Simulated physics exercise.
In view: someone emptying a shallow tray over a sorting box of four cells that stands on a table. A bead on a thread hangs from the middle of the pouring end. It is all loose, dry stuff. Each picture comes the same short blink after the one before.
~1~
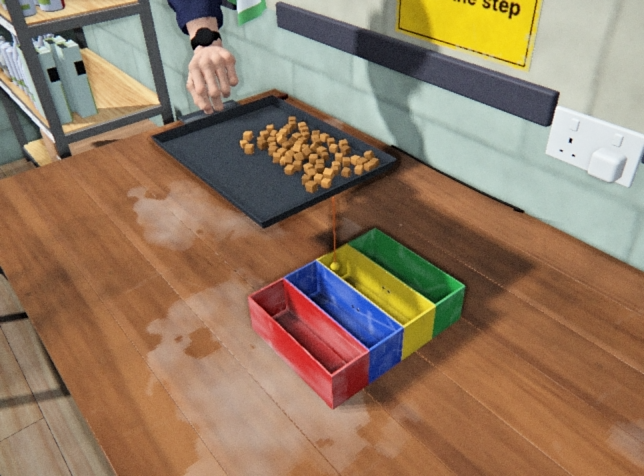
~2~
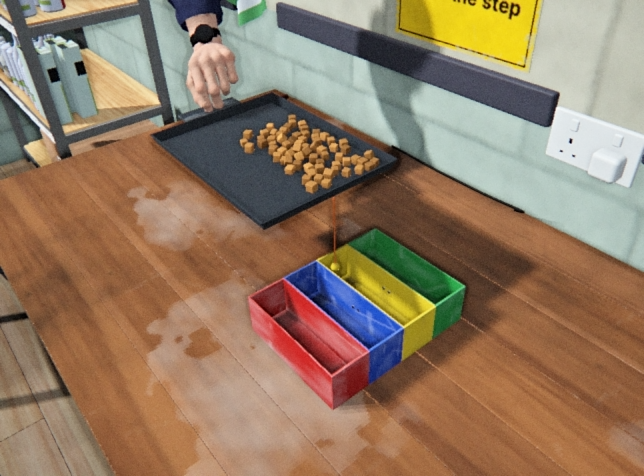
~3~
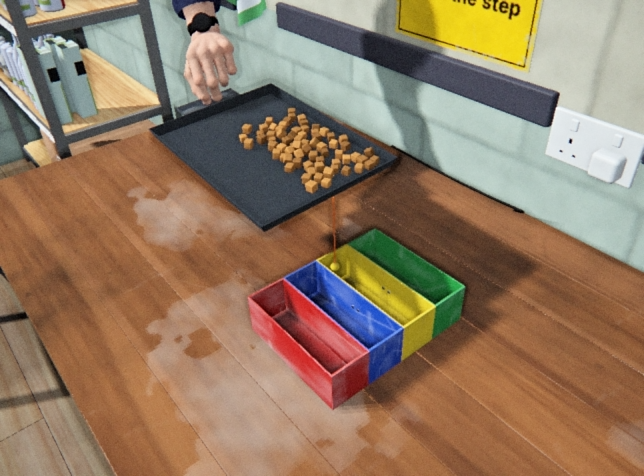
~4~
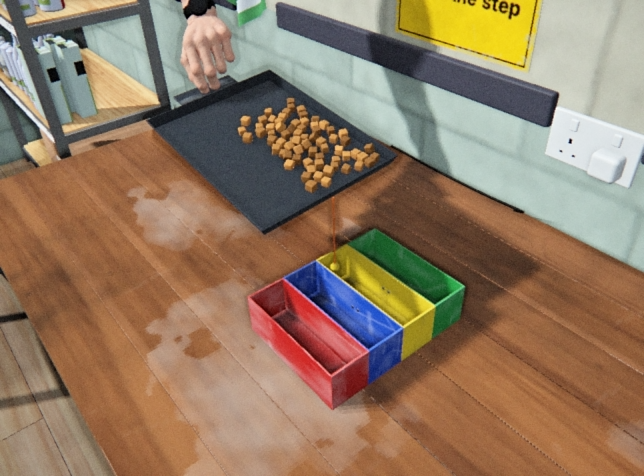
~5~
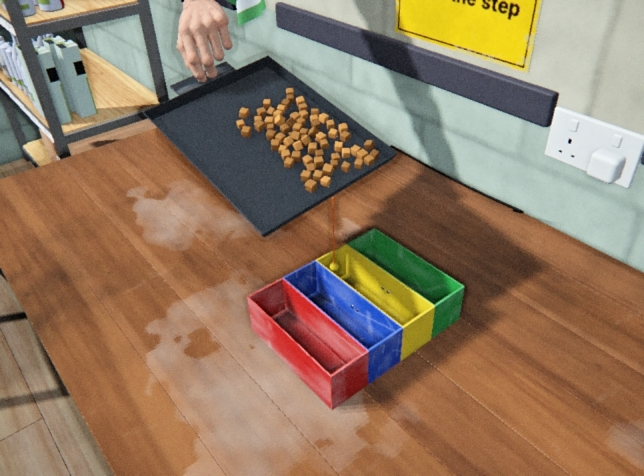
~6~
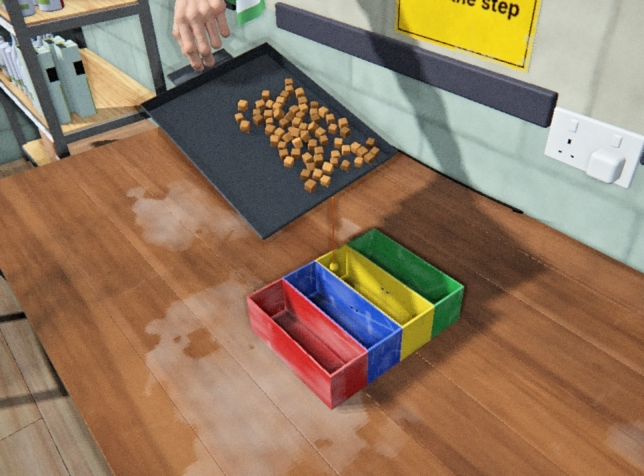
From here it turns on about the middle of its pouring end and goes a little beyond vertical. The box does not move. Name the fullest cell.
The red one ends fullest.
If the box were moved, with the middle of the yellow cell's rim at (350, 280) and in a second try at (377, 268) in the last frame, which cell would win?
The first try: That red cell. The second: The red cell.
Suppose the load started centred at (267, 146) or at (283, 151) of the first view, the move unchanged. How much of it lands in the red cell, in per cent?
In turn 60 and 60 in a hundred.
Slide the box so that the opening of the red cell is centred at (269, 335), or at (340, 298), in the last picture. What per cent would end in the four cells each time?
In turn 100 and 10 in a hundred.
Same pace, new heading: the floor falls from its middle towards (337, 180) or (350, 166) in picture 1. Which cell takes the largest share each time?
In turn: Green; green.
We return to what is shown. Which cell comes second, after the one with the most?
The runner-up: The blue one.
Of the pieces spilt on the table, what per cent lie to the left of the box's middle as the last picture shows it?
Roughly 100 in a hundred.
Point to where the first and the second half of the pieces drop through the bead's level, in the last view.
First near (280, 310), later near (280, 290).
Soon, tray tipped steeply; about two thirds on the tray; a small part in the red cell; about a quarter falling or outside the box.
A while on, tray tipped past a quarter turn; about two thirds in the red cell; a small part in the blue cell; about a quarter falling or outside the box.
Towards the end, tray tipped past a quarter turn; about two thirds in the red cell; a small part in the blue cell; about a quarter falling or outside the box.
Finally, tray tipped past a quarter turn; about two thirds in the red cell; a small part in the blue cell; none in the yellow cell; none in the green cell; about a quarter outside the box.
